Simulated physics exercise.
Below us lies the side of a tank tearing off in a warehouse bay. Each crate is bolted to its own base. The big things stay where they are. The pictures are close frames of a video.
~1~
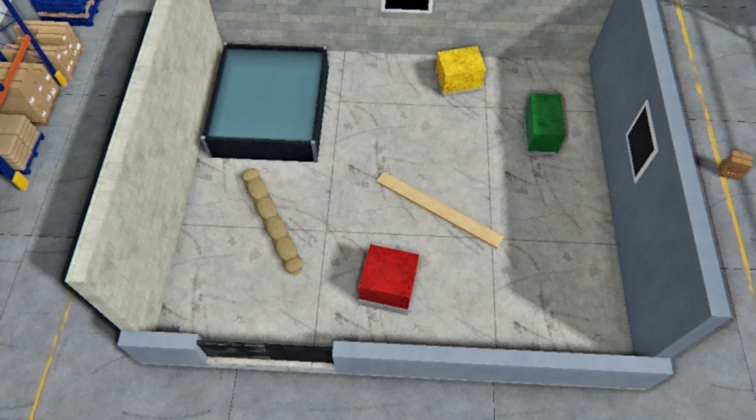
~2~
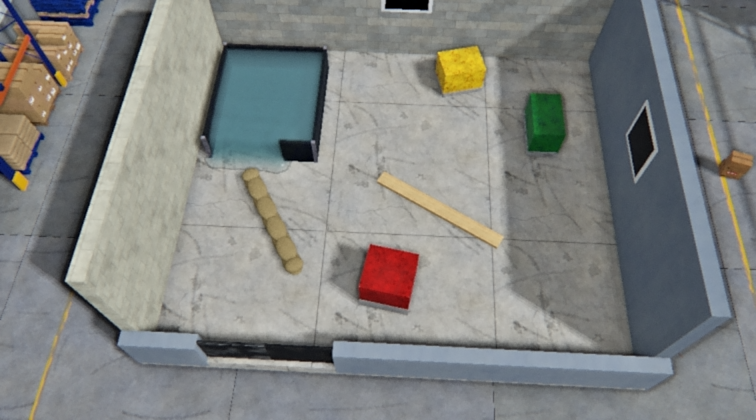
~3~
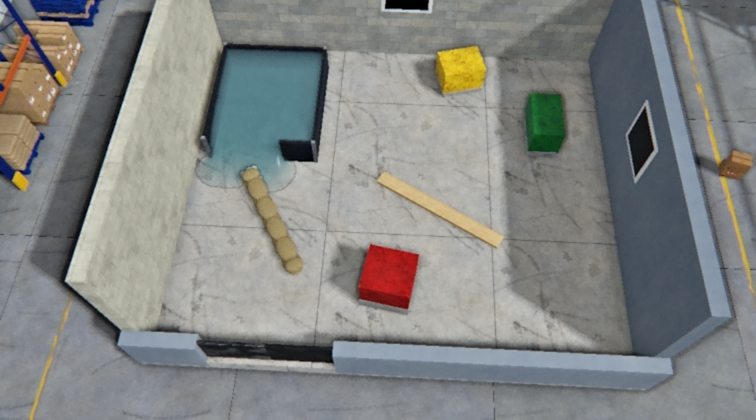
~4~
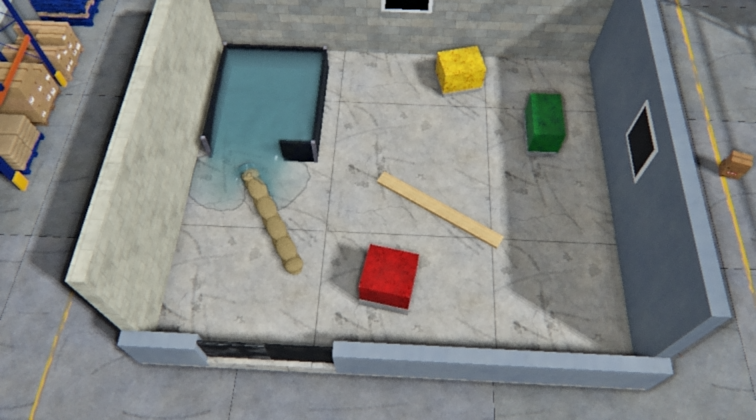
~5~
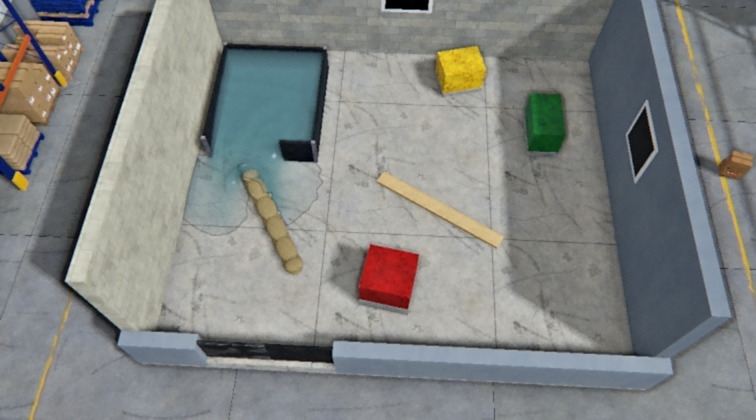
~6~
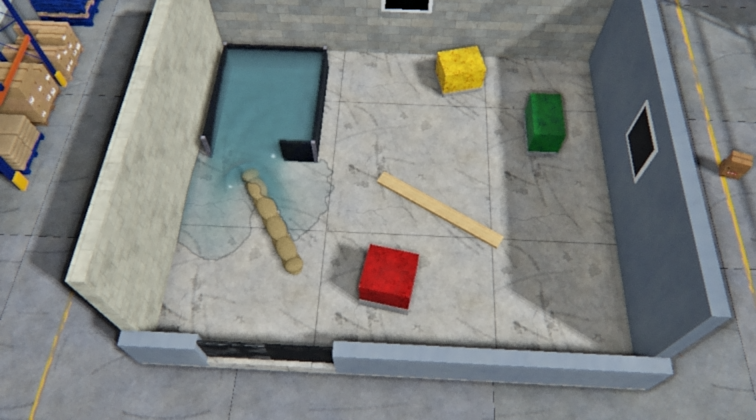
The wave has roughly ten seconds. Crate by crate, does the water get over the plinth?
One by one: The red crate escapes dry; the green crate escapes dry; the yellow crate escapes dry.
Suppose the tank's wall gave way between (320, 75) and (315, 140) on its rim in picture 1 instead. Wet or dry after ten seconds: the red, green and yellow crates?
The red crate is safe, the green crate takes water, the yellow crate is wetted.
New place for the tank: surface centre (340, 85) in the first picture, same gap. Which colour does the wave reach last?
The yellow crate.
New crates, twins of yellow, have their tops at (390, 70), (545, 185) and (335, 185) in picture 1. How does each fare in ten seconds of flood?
As listed: Keeps dry, stays dry, is topped.
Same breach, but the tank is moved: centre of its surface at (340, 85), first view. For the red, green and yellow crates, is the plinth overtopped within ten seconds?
In short: The red crate gets wet; the green crate is spared; the yellow crate remains dry.
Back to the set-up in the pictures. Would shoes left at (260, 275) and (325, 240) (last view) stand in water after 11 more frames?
In that order: Wet, awash.
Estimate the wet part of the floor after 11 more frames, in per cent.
Near 30 in a hundred.
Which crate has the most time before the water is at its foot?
Last comes the one in yellow.
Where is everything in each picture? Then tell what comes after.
The first picture shows still water in the water tank at (268, 94).
In the second picture, the front is at (286, 164), out from the gap at (247, 152).
In the third picture, water pours out at (247, 153) and has run to (291, 175).
In the fourth picture, the front is at (280, 204), out from the gap at (247, 153).
In the fifth picture, water pours out at (247, 153) and has run to (214, 230).
In the sixth picture, the front is at (205, 254), out from the gap at (247, 153).
A moment on, water covers 20 % of the floor; the red crate water round its plinth, the green crate not reached, the yellow crate not reached.
Next, water covers 30 % of the floor; the red crate water round its plinth, the green crate not reached, the yellow crate not reached.
Then, water covers 40 % of the floor; the red crate water round its plinth, the green crate not reached, the yellow crate not reached.
Later, water covers 55 % of the floor; the red crate water round its plinth, the green crate not reached, the yellow crate not reached.
In the end, water covers 85 % of the floor; the red crate stayed above the water, the green crate stayed above the water, the yellow crate stayed above the water.
